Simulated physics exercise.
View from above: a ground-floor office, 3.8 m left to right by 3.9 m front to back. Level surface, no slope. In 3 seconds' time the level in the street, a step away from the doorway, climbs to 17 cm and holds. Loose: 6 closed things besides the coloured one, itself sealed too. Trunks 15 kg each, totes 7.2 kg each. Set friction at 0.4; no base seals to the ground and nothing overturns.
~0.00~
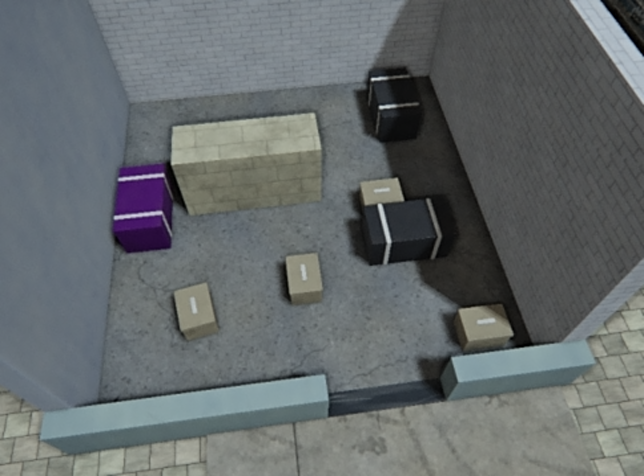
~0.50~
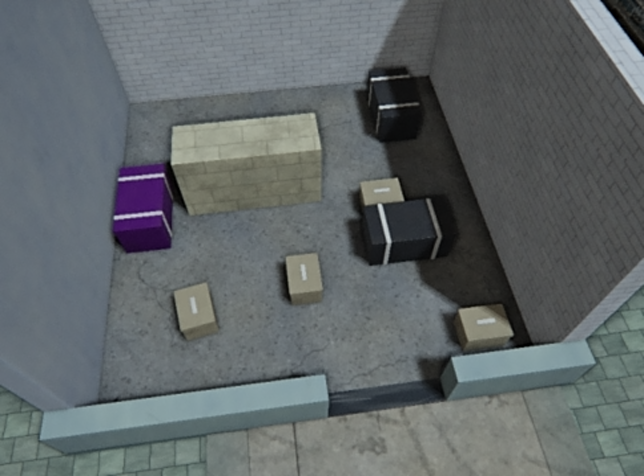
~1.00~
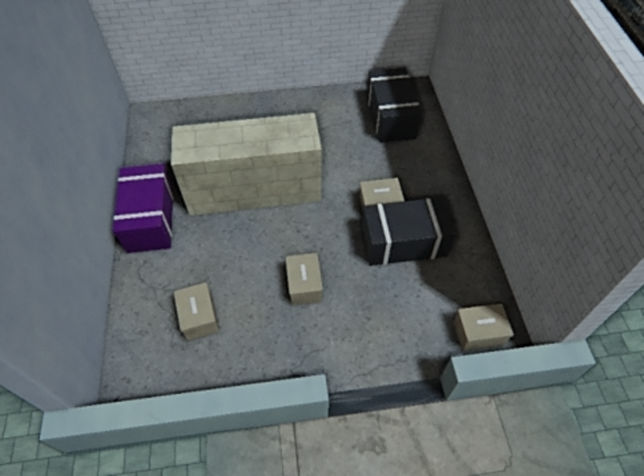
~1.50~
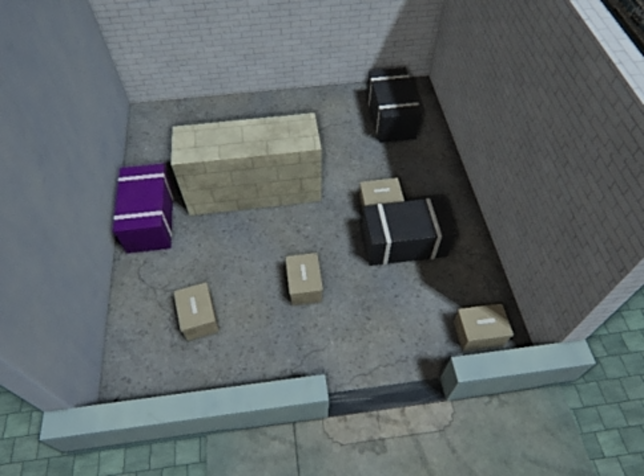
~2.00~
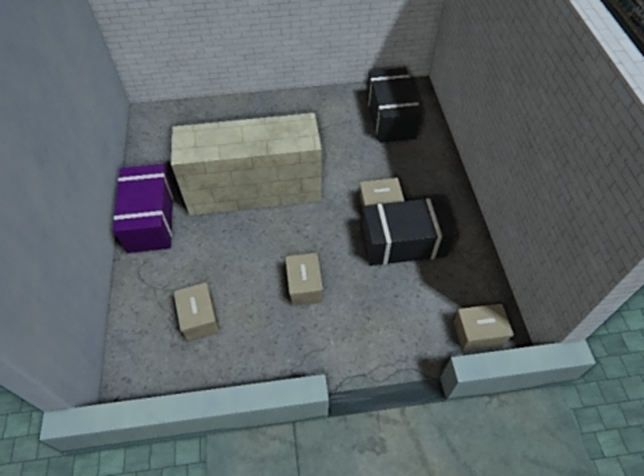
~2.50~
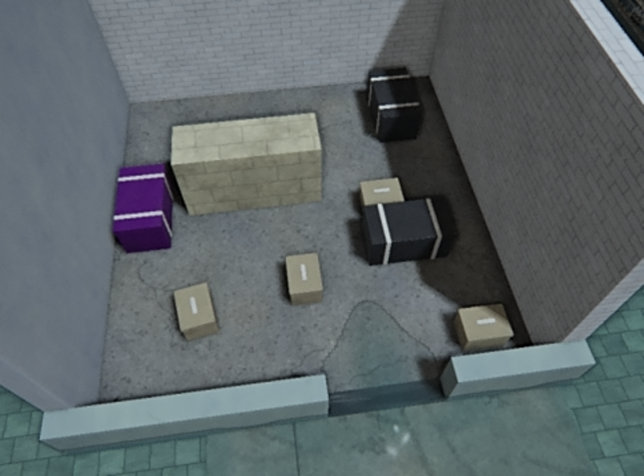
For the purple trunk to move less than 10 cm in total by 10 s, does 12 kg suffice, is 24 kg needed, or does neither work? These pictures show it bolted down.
It looks like only the bigger mass suffices.
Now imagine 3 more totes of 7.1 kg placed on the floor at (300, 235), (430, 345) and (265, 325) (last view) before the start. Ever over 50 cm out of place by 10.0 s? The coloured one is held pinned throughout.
Answer by position: Outside the range; inside the range; inside the range.
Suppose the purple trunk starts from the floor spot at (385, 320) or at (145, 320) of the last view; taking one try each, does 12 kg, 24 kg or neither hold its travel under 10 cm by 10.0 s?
Both masses fail; the big mass is needed.
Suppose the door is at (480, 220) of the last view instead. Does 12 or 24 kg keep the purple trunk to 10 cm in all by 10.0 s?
Lab note: Both masses insufficient.
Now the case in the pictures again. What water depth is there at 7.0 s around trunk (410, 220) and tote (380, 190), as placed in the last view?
Depths: Near 6 cm, then near 5 cm.
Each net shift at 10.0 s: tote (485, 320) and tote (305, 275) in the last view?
Respectively 0 and 140 centimetres.
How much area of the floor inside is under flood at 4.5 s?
Around 6.0 m2 of it.
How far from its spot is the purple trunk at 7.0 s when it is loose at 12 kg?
Shift: About 10 cm.
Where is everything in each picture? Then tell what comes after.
The first frame shows the purple trunk at (140, 196), on the bottom; water covers 0.0 m2; 0 of 7 have shifted.
The second frame shows the purple trunk at (140, 196) rests on the ground; water covers 0.0 m2; 0 of 7 have shifted.
The third frame shows the purple trunk at (140, 196), on the bottom; 0.0 m2 under water; 0 of 7 have shifted.
The fourth frame shows the purple trunk at (140, 196), on the bottom; water covers 0.0 m2; 0 of 7 have shifted.
The fifth frame shows the purple trunk at (140, 196) rests on the ground; 0.0 m2 under water; 0 of 7 have shifted.
The sixth frame shows the purple trunk at (140, 196) rests on the ground; water covers 0.5 m2; 0 of 7 have shifted.
After 3.5 s the purple trunk would be 0 cm from its start with 12 kg and 0 cm from its start with 24 kg; 0 cm of water round it then.
After 4.5 s the purple trunk would be 0 cm from its start with 12 kg and 0 cm from its start with 24 kg; 0 cm of water round it then.
After 7.0 s the purple trunk would be 11 cm from its start with 12 kg and 0 cm from its start with 24 kg; 3 cm of water round it then.
After 10.0 s the purple trunk would be 15 cm from its start with 12 kg and 0 cm from its start with 24 kg; 4 cm of water round it then.
